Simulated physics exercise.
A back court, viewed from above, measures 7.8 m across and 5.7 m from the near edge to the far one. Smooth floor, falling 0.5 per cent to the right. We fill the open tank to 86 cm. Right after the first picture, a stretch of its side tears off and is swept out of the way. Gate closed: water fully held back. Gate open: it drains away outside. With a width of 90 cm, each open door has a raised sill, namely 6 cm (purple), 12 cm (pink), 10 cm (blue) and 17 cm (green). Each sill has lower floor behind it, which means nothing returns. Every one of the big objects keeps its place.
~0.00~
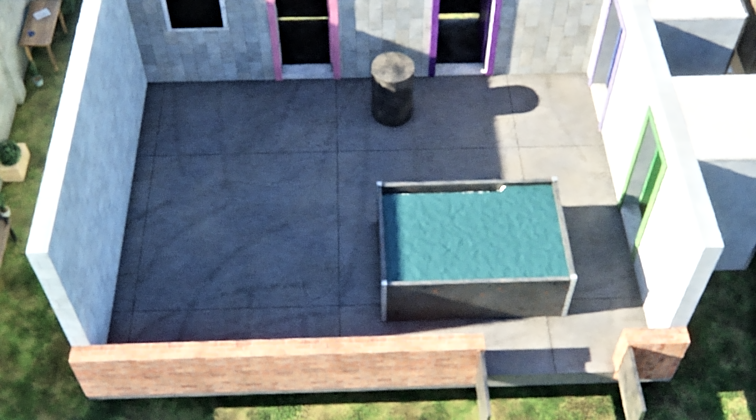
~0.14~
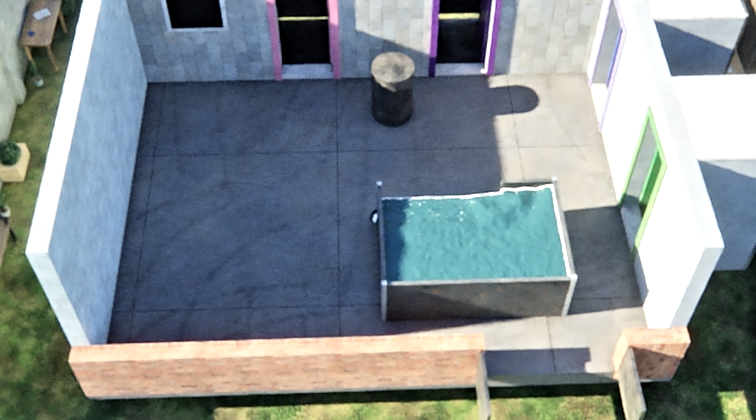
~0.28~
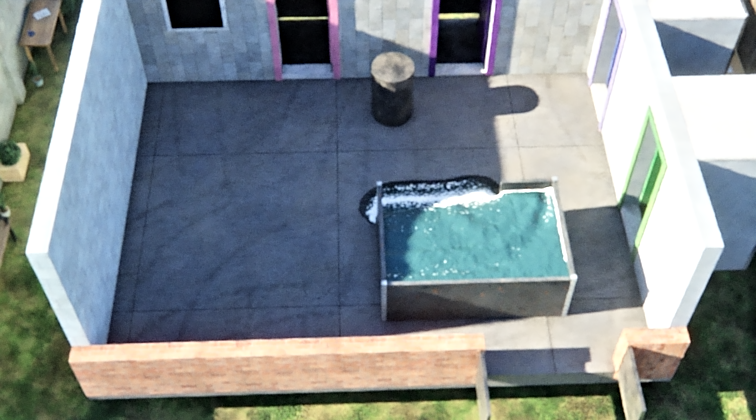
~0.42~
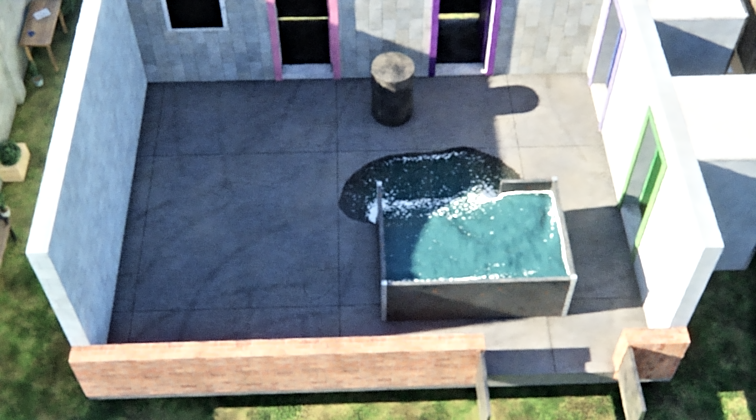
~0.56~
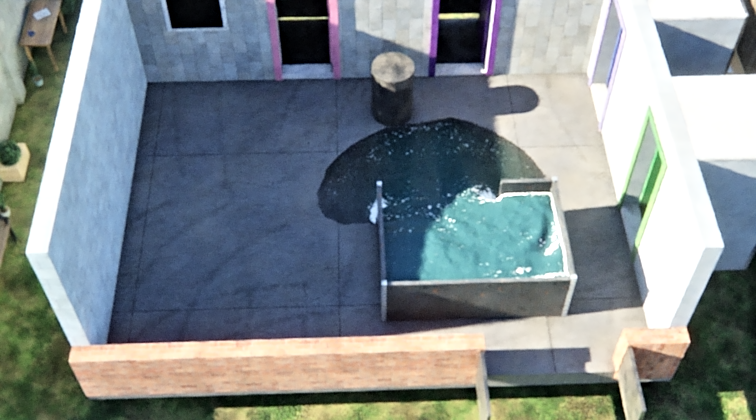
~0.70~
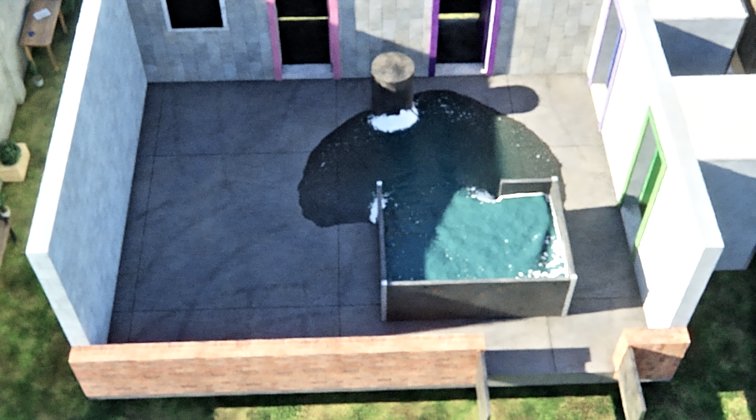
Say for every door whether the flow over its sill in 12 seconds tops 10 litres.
Result: Purple door - tops it; pink door - tops it; blue door - tops it; green door - falls short.
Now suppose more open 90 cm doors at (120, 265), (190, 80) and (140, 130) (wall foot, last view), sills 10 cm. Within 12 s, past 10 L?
Check each in turn: The first fails, the second succeeds, the third succeeds.
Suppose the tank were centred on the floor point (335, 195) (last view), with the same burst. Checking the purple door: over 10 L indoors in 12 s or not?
With that change, the limit at the purple door is not exceeded.
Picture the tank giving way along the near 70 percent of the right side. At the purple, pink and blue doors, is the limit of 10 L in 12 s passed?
Here's how it goes: Purple exceeds it, pink falls short, blue exceeds it.
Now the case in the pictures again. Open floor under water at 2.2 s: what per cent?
Some 40 per cent of it.
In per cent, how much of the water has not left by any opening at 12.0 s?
About 66 per cent.
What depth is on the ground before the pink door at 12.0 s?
It's some 5.5 centimetres deep.
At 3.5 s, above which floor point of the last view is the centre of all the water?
About (389, 164).
After 1.4 s water covers 35 % of the floor and is deepest (50 cm) near (399, 134); purple door 23 cm at the sill, 108 L in, pink door 20 cm at the sill, 6 L in, blue door 4 cm at the sill, 0 L in, green door not reached.
After 2.2 s water covers 40 % of the floor and is deepest (41 cm) near (487, 79); purple door 27 cm at the sill, 351 L in, pink door 24 cm at the sill, 60 L in, blue door 16 cm at the sill, 2 L in, green door not reached.
After 3.5 s water covers 55 % of the floor and is deepest (36 cm) near (158, 86); purple door 22 cm at the sill, 557 L in, pink door 16 cm at the sill, 104 L in, blue door 19 cm at the sill, 45 L in, green door not reached.
After 7.0 s water covers 95 % of the floor and is deepest (13 cm) near (104, 371); purple door 11 cm at the sill, 718 L in, pink door 10 cm at the sill, 112 L in, blue door 12 cm at the sill, 134 L in, green door 3 cm at the sill, 0 L in.
After 12.0 s water covers 100 % of the floor and is deepest (12 cm) near (590, 224); purple door 5 cm at the sill, 742 L in, pink door 5 cm at the sill, 112 L in, blue door 8 cm at the sill, 137 L in, green door 10 cm at the sill, 0 L in.
